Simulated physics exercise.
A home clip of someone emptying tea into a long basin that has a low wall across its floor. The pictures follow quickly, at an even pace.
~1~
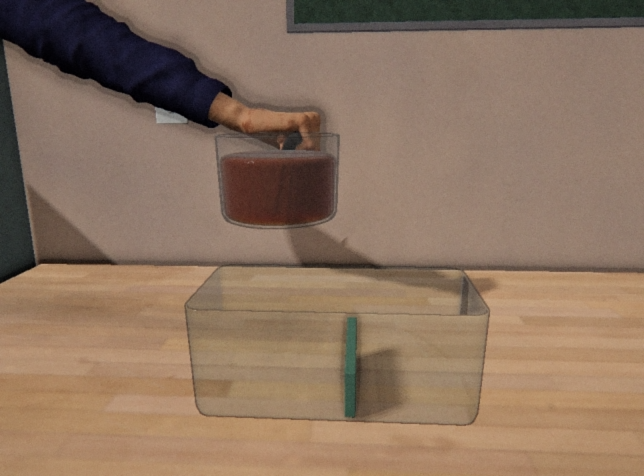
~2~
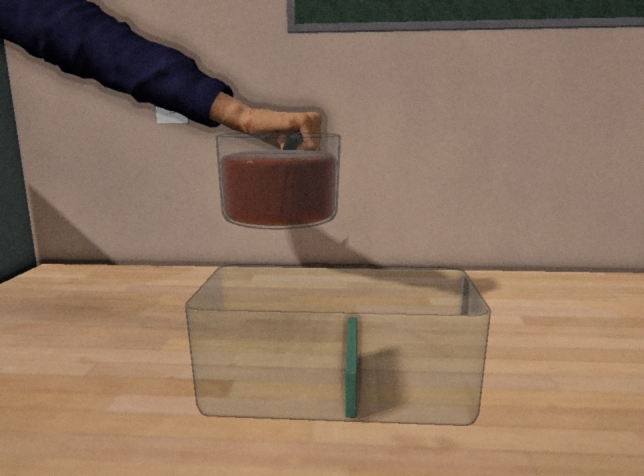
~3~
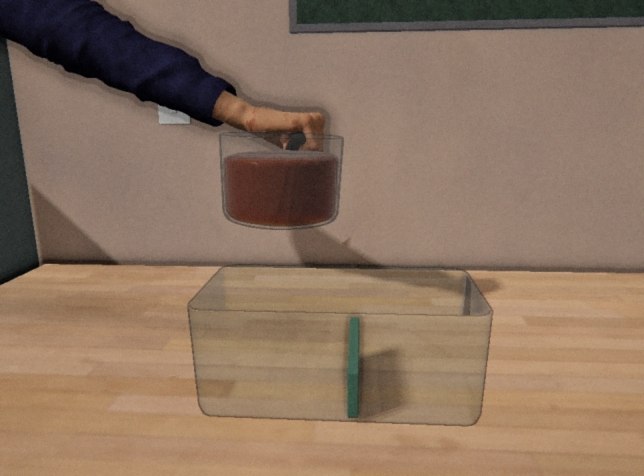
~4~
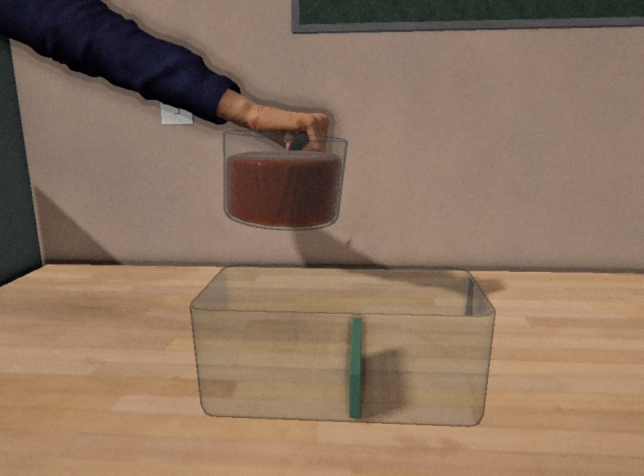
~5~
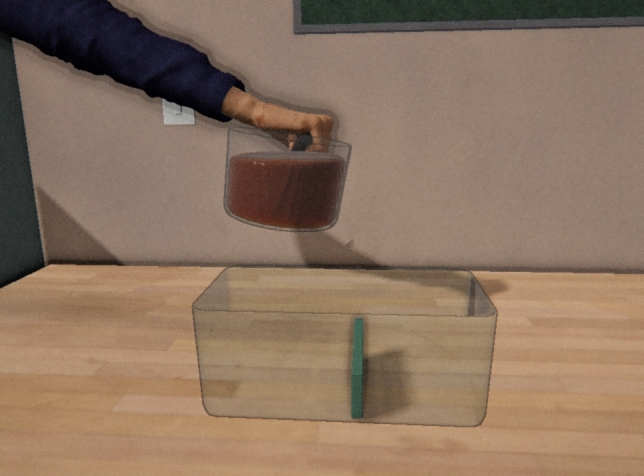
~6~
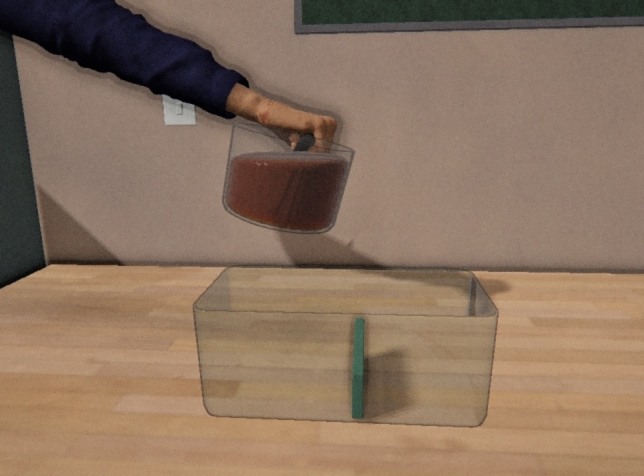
A hand holds a clear container of reddish-brown tea upright above a long transparent basin with a low green wall across its floor. The container then tilts gradually to the right, reaching a slight lean as the tea shifts inside, while the basin stays on the wooden table.
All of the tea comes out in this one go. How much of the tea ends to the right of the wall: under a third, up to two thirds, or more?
In the end over two thirds is right of the wall.
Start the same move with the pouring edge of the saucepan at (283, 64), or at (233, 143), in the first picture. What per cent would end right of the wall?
First some 60, then 5 per cent.
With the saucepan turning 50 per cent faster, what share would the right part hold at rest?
Close to 90 per cent.
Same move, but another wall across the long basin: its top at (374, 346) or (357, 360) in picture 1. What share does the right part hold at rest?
In turn 70 and 75 in a hundred.
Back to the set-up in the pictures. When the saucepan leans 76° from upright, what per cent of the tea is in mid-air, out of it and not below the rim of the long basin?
It comes to 25 per cent or so.
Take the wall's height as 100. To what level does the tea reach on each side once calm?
Some 0 per cent left and 80 right.
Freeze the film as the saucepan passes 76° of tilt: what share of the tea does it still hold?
Near 65 %.
A moment on, the saucepan is tipped on its side and 66 per cent is still to pour, 0 is left of the wall and 6 right of it.
Next, the saucepan is tipped right over and 13 per cent is still to pour, 2 is left of the wall and 74 right of it.
Then the saucepan is tipped right over and 1 per cent is still to pour, 4 is left of the wall and 93 right of it.
Later the saucepan is tipped right over and 0 per cent is still to pour, 4 is left of the wall and 95 right of it.
In the end 4 per cent lies left of the wall, 95 right of it and 1 outside.
